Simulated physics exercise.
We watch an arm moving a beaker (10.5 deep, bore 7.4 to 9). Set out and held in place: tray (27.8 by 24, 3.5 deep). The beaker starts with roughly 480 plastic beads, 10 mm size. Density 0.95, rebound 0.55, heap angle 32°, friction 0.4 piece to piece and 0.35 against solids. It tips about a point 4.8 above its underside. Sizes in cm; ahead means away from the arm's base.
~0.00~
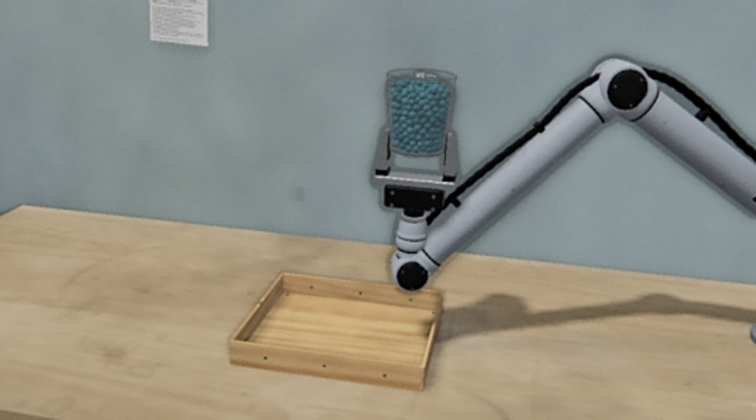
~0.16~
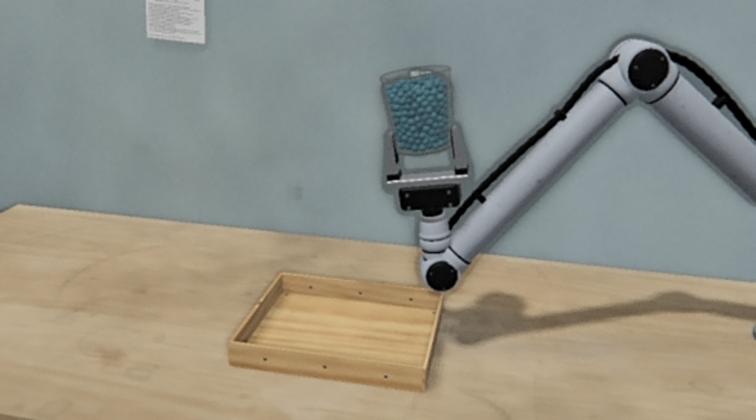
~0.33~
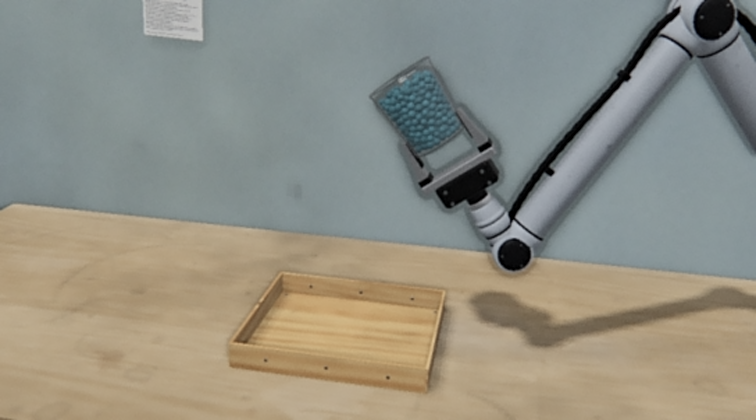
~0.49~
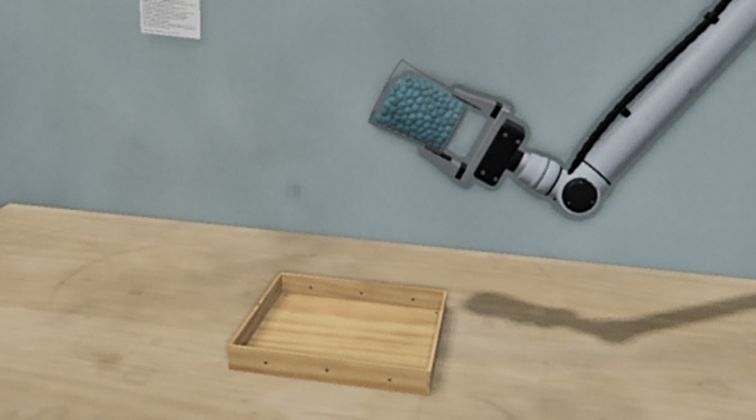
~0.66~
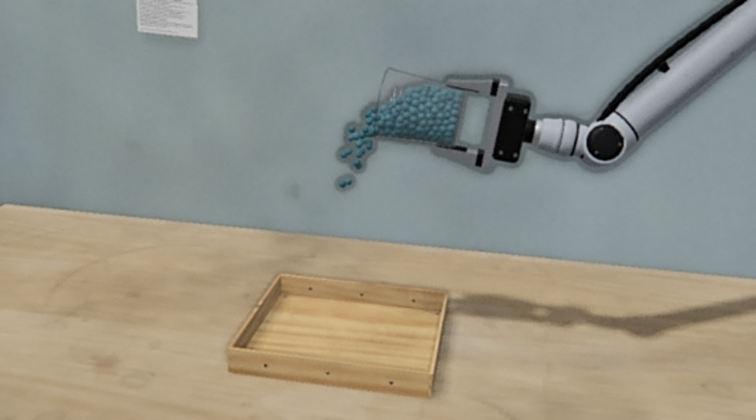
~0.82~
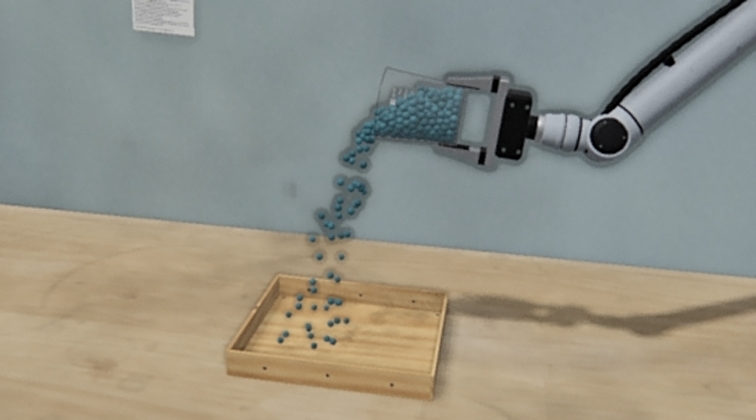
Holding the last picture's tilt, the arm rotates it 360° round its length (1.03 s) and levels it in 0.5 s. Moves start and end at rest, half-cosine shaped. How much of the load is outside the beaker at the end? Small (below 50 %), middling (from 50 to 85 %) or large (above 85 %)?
A middling share, from 50 to 85 %, ends outside the beaker.
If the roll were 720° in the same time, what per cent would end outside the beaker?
In that case some 65 per cent.
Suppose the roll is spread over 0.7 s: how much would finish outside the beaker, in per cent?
In that case some 55 per cent.
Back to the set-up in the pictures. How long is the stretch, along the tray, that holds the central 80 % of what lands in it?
Some 22 cm.
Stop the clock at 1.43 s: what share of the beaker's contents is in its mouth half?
Some 45 per cent.
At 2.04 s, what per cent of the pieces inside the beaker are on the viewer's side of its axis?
Some 65 per cent.
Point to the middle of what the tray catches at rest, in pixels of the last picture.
At about (298, 333).
After 1.43 s, tipped 85°, highest piece 39 above the table; 281 in the beaker, 139 in the tray, 11 on the table or floor, 44 in flight or on a rim.
After 2.04 s, tipped 57°, highest piece 37 above the table; 268 in the tray, 170 in the beaker, 19 on the table or floor, 18 in flight or on a rim.
After 2.55 s, upright, highest piece 39 above the table; 282 in the tray, 169 in the beaker, 24 on the table or floor.
After 3.25 s, upright, highest piece 39 above the table; 282 in the tray, 169 in the beaker, 24 on the table or floor.
In the end, 282 in the tray, 169 in the beaker, 24 on the table or floor. That is 64 % outside the beaker.
